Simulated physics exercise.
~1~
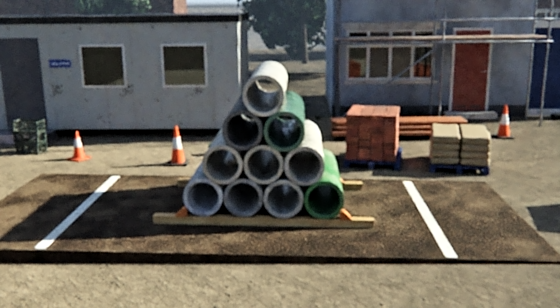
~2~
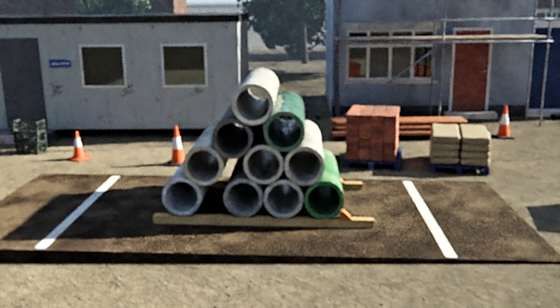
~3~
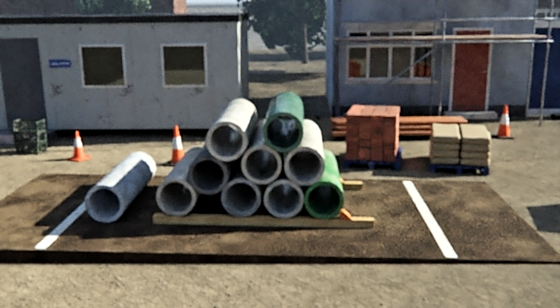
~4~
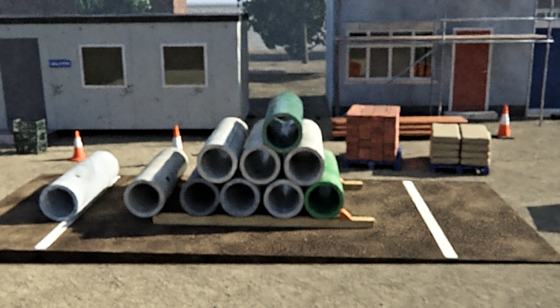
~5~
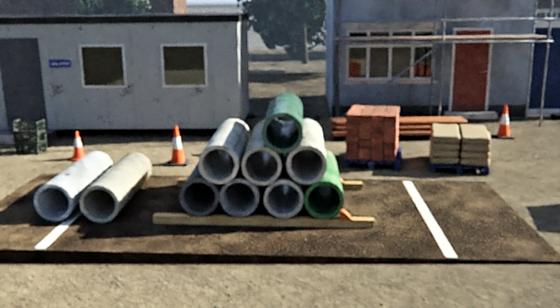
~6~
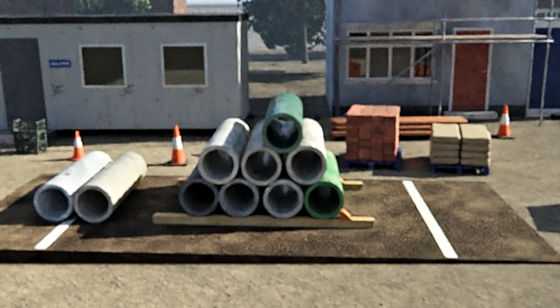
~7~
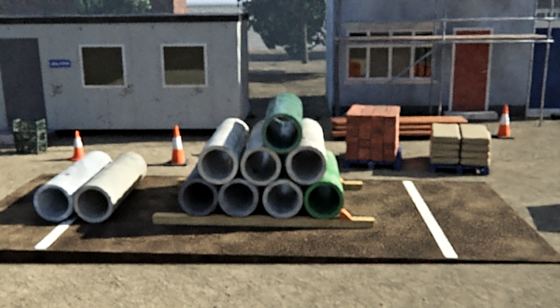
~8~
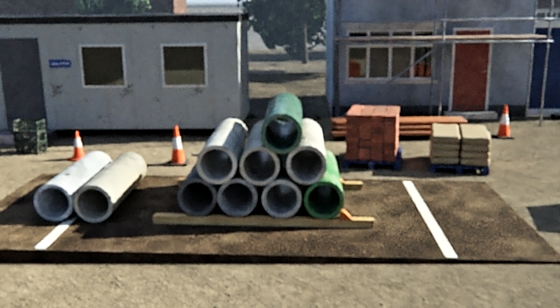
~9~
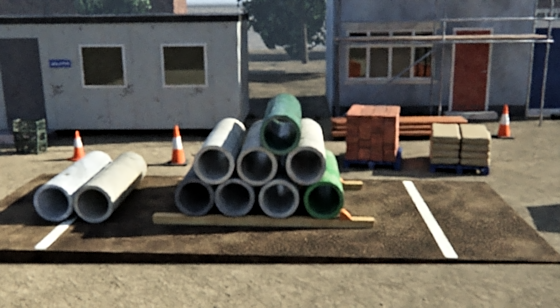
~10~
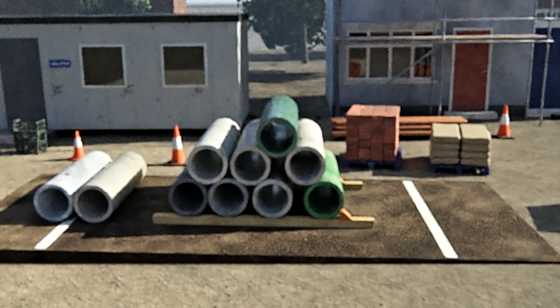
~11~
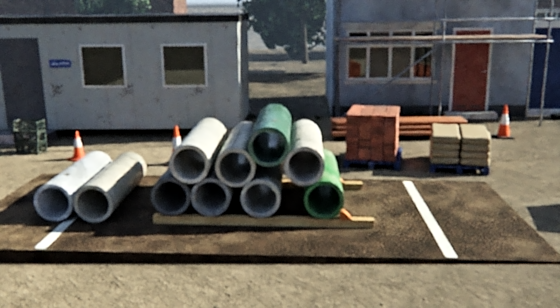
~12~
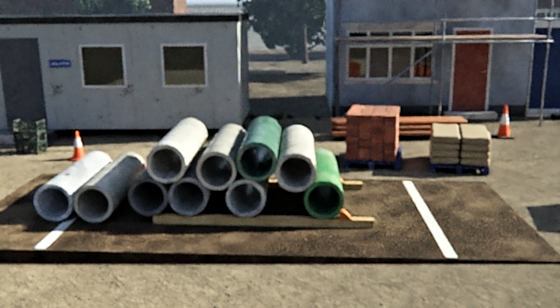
Grey concrete pipes stacked with green ones on timber bearers roll off to the left, two coming to rest side by side over the left white line; the remaining pile then spreads leftward into two rows, while the green pipe at the lower right stays on the bearers.
